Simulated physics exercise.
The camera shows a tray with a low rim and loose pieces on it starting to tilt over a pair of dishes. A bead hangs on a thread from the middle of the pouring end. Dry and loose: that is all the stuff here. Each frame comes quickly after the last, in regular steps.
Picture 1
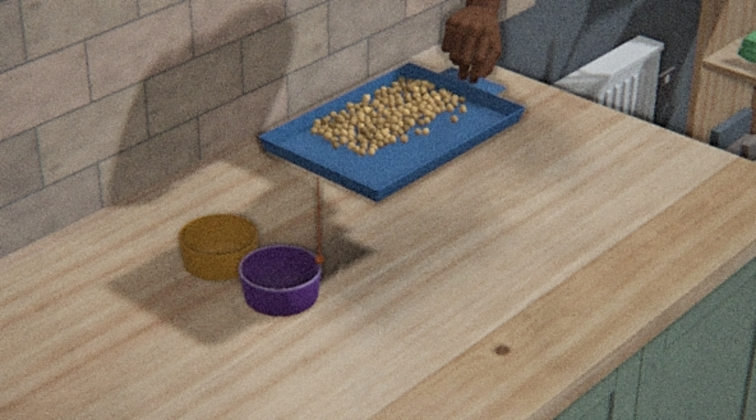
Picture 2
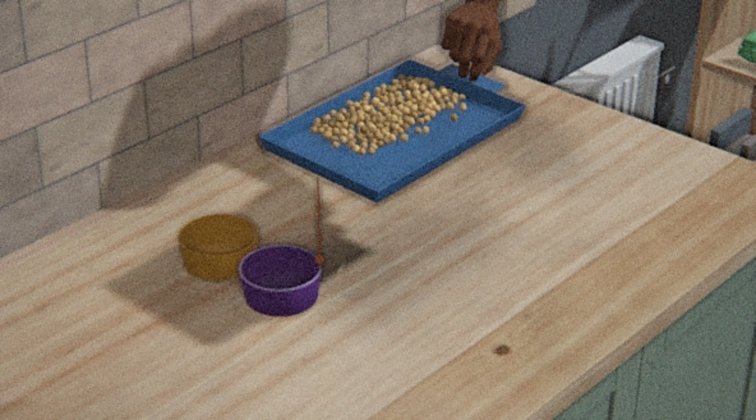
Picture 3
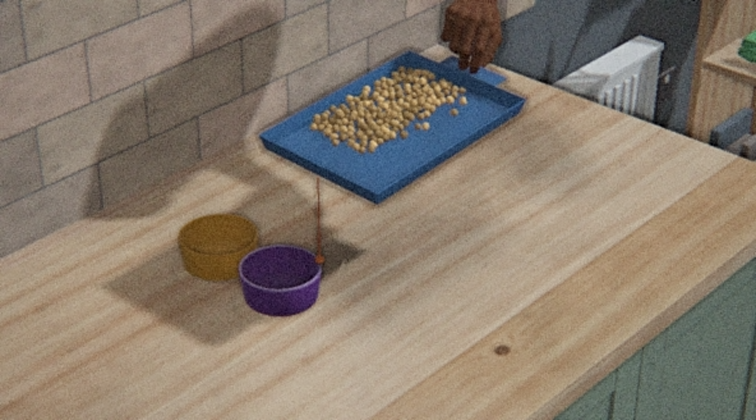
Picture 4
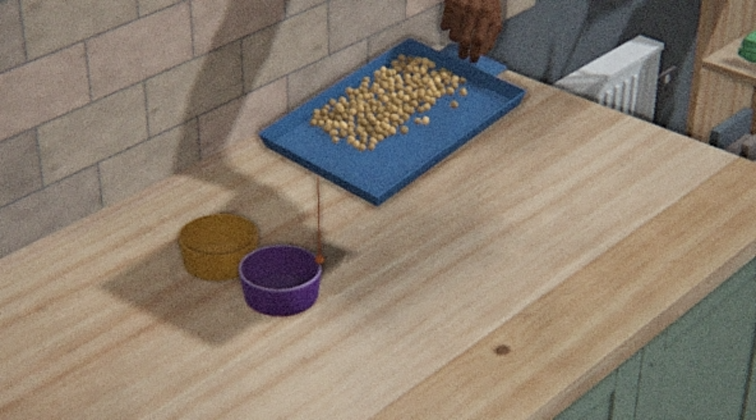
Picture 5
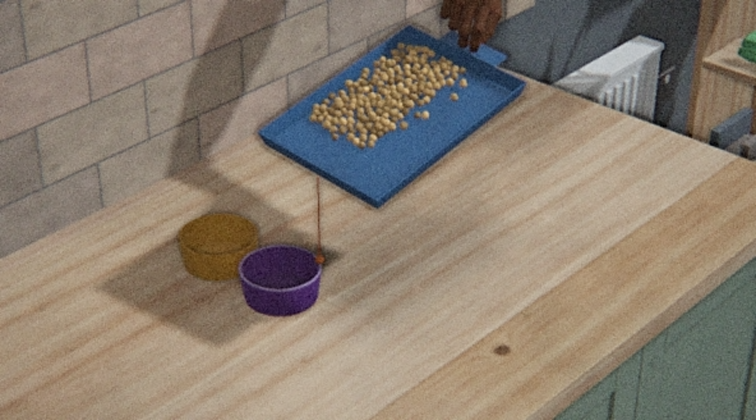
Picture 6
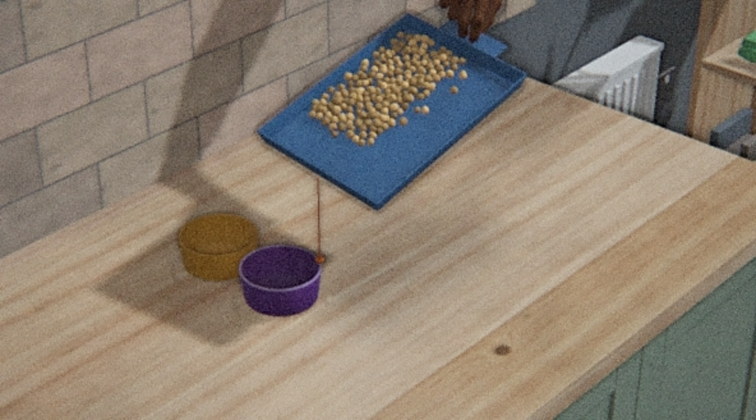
At first, a hand holds a blue tray of dried chickpeas nearly level above a wooden counter, behind an orange dish and a purple dish. Then the hand gradually tilts the tray, its far edge rising and its near corner dipping slightly, while the chickpeas stay heaped and both dishes remain still.
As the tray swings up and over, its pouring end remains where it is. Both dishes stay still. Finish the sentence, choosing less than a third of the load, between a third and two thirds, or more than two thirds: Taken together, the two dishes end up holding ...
Taken together, the two dishes end up holding less than a third of the load.
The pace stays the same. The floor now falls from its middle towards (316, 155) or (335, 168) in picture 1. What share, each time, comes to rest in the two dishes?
Roughly 70 % in the first case and 40 % in the second.
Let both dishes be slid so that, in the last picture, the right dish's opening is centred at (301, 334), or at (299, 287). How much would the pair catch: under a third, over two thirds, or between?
Taking the two places in turn, the answer is less than a third and then under a third.
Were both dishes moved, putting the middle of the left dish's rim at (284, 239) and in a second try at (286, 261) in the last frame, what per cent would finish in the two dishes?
In order, 10 % and 60 %.
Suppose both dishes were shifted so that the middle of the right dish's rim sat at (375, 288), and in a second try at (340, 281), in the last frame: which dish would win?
First try: The right-hand one. Second try: The right-hand one.
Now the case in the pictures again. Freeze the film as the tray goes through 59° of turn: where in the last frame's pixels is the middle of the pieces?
Near (366, 154).
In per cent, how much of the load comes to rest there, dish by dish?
Per hundred pieces: Left dish roughly 0, right dish roughly 0.
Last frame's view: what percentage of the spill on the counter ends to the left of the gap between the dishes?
Roughly 0 percent.
Soon, tray tipped steeply; nearly all on the tray; a stray few outside both; a small part in the air.
A while on, tray tipped right over; most on the tray; a small part outside both; a stray few in the air.
Towards the end, tray tipped past a quarter turn; a stray few in the right dish; nearly all outside both.
Finally, tray tipped past a quarter turn; a stray few in the right dish; none in the left dish; nearly all outside both.
